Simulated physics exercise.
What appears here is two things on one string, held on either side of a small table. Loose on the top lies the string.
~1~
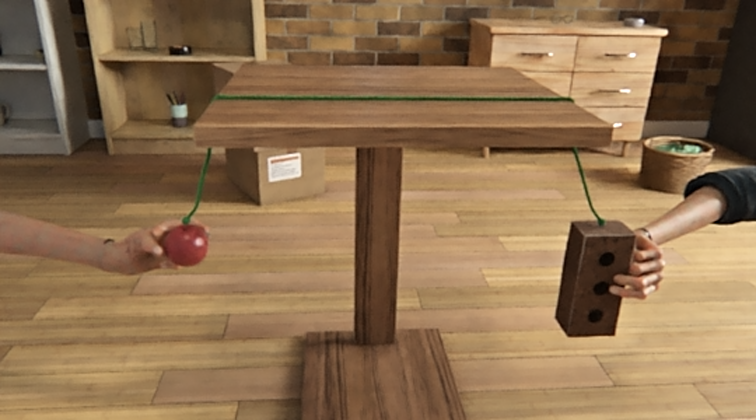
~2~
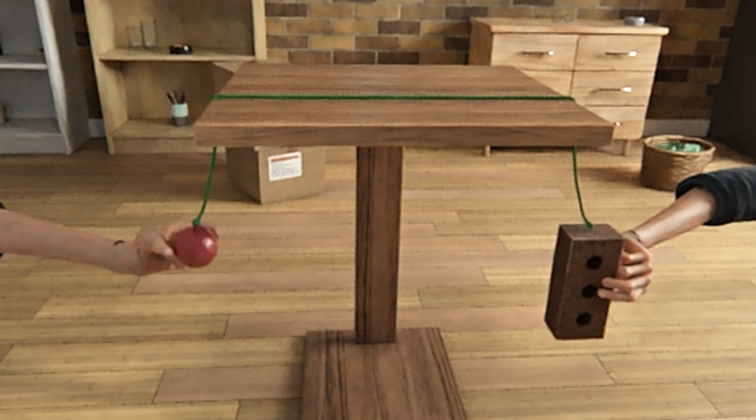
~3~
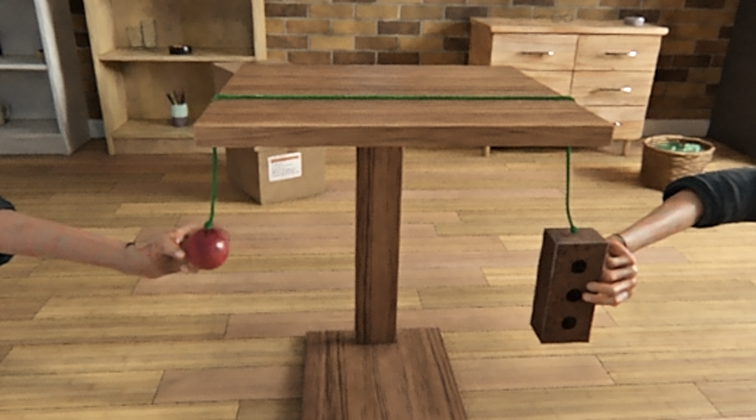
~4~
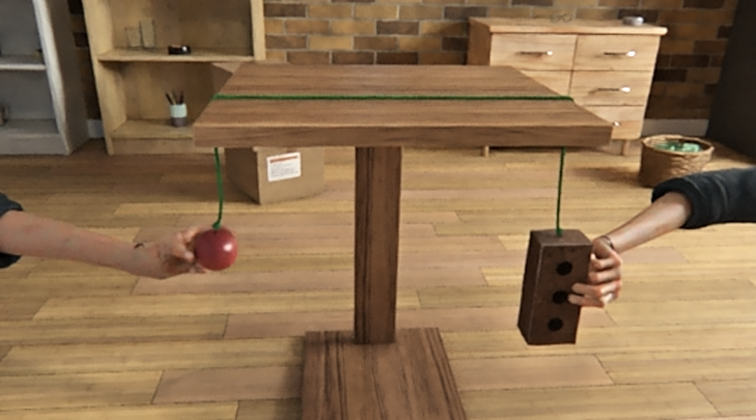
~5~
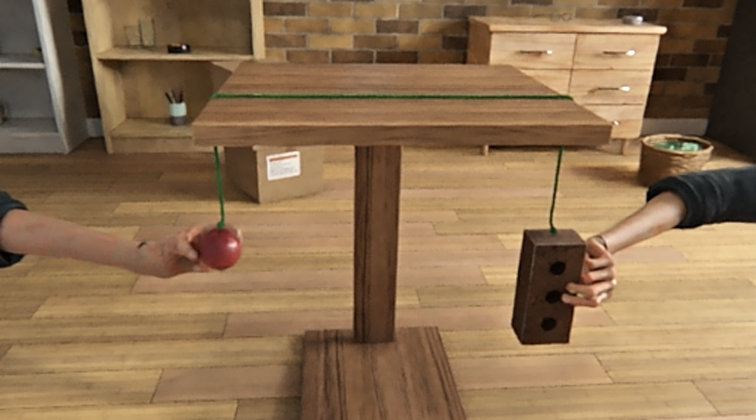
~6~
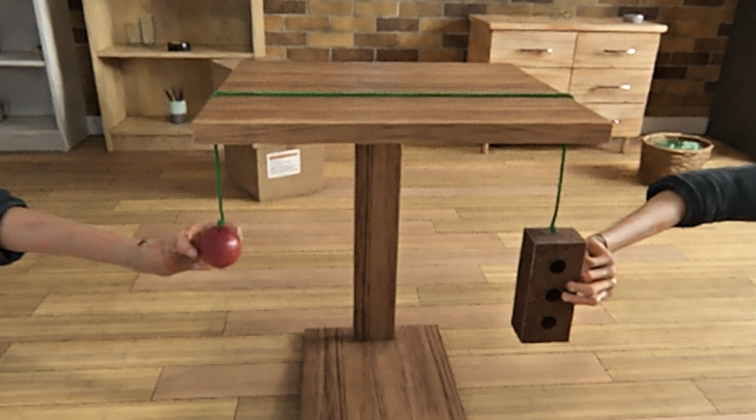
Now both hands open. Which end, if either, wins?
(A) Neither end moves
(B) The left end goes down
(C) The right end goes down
The right end goes down (C).
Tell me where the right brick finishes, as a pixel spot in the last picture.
Its middle sits at (522, 380).
Then, 0.48 s later than the last view, left apple pulled up onto the top; right brick down on the floor near (526, 378).
Then, 1.00 s later than the last view, left apple higher; right brick down on the floor near (522, 380).
Then, 1.52 s later than the last view, left apple where it was; right brick down on the floor near (521, 380).
Finally, left apple down on the floor near (706, 401); right brick down on the floor near (521, 380). The string is pulled to the right.
